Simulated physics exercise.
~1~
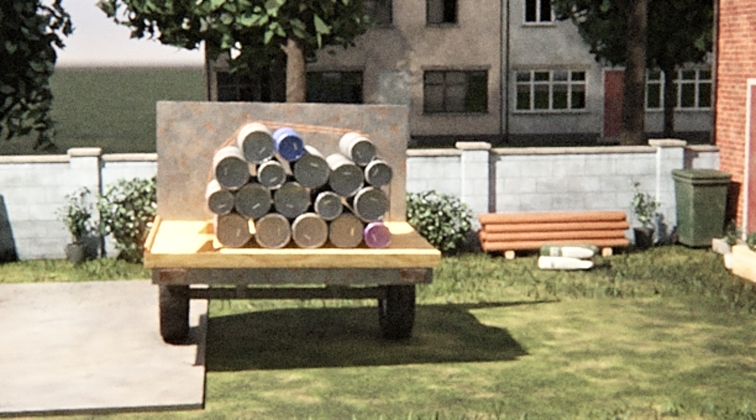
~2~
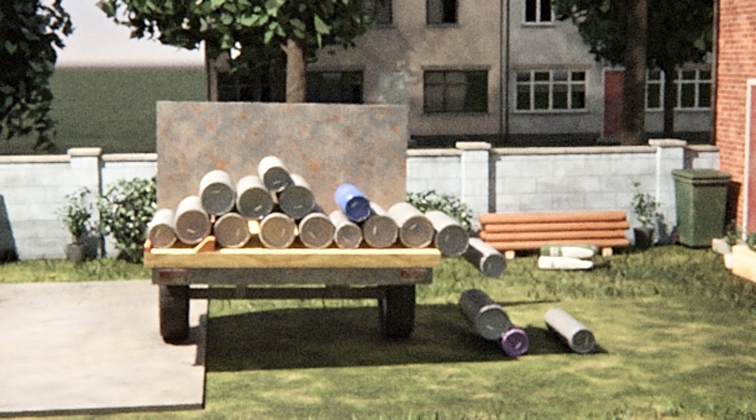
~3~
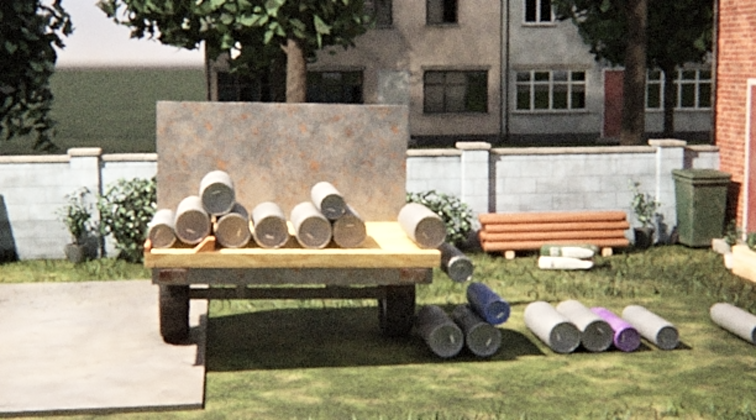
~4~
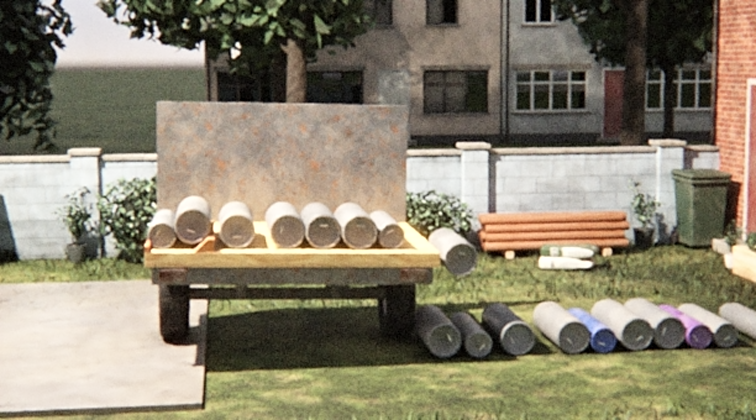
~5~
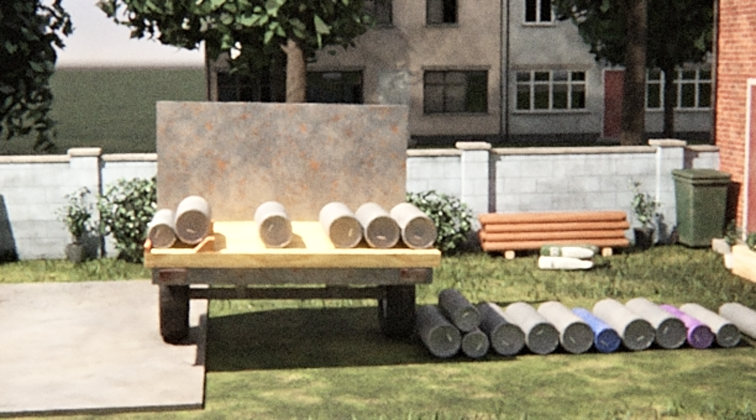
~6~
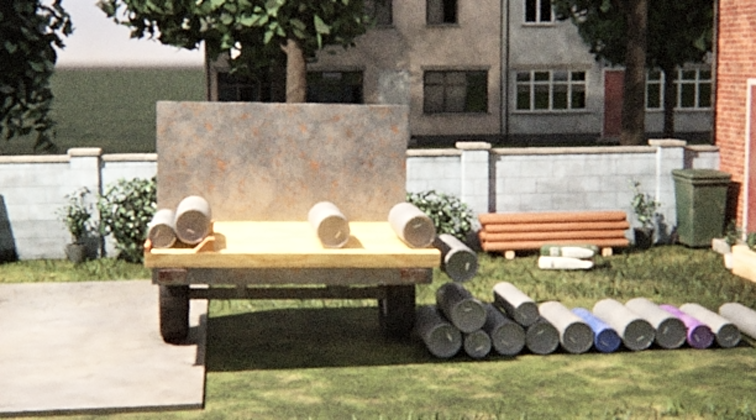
Gas cylinders stacked on a farm trailer slumped and rolled off its right side, the purple one dropping before the blue, and more kept following until most lay in a row on the grass, with only a few still on the deck.
